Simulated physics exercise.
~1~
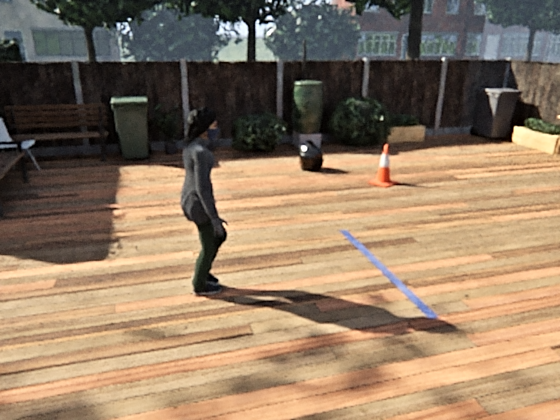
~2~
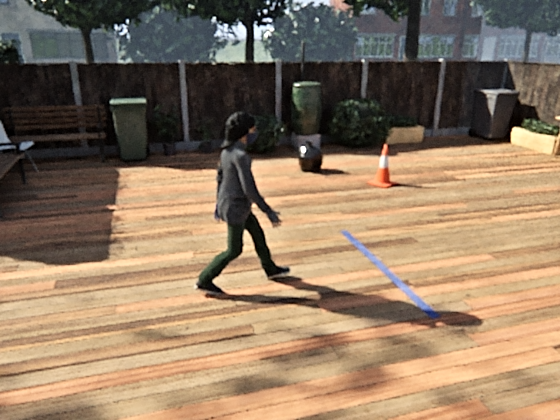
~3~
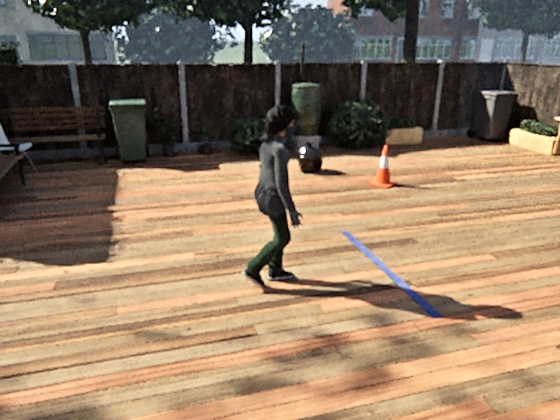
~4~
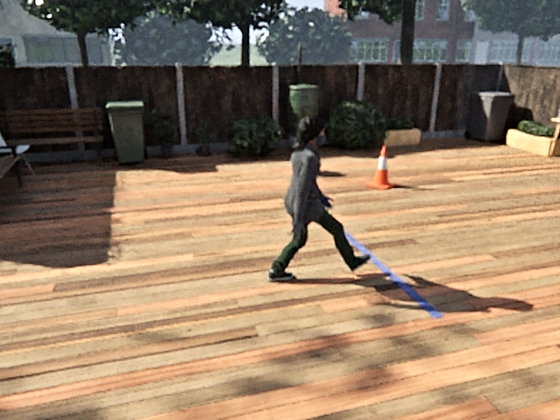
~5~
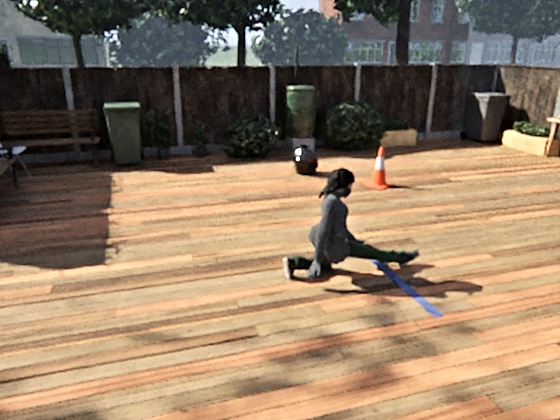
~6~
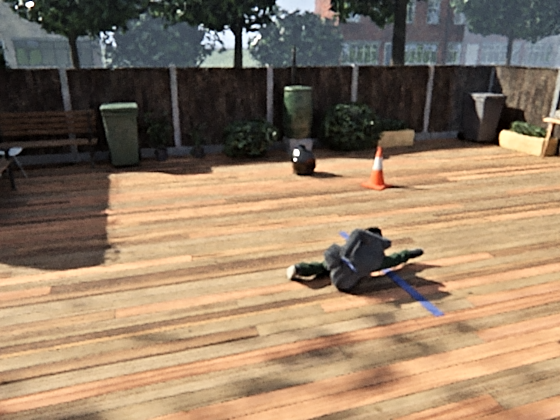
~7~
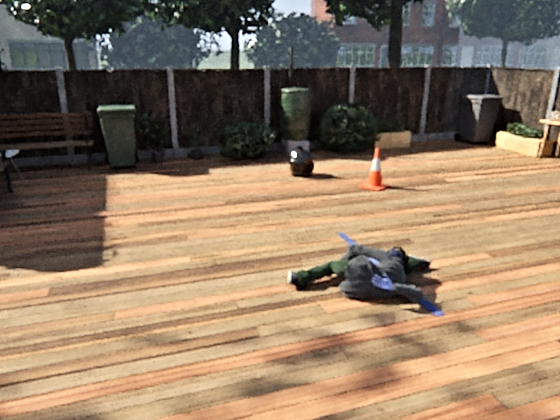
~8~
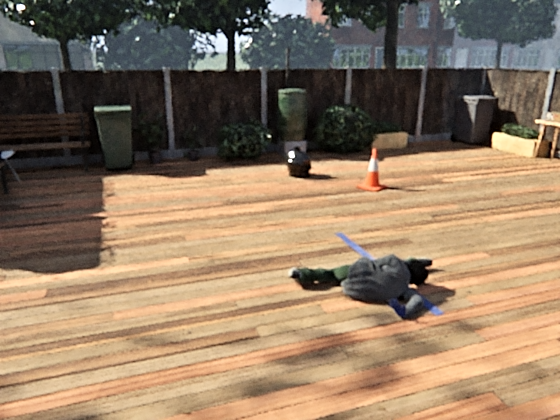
A person in dark clothes walked steadily right across a sunny wooden deck towards a blue strip, then slid forward into a low split beside it and folded down, ending slumped flat on the boards with their chest short of the strip.
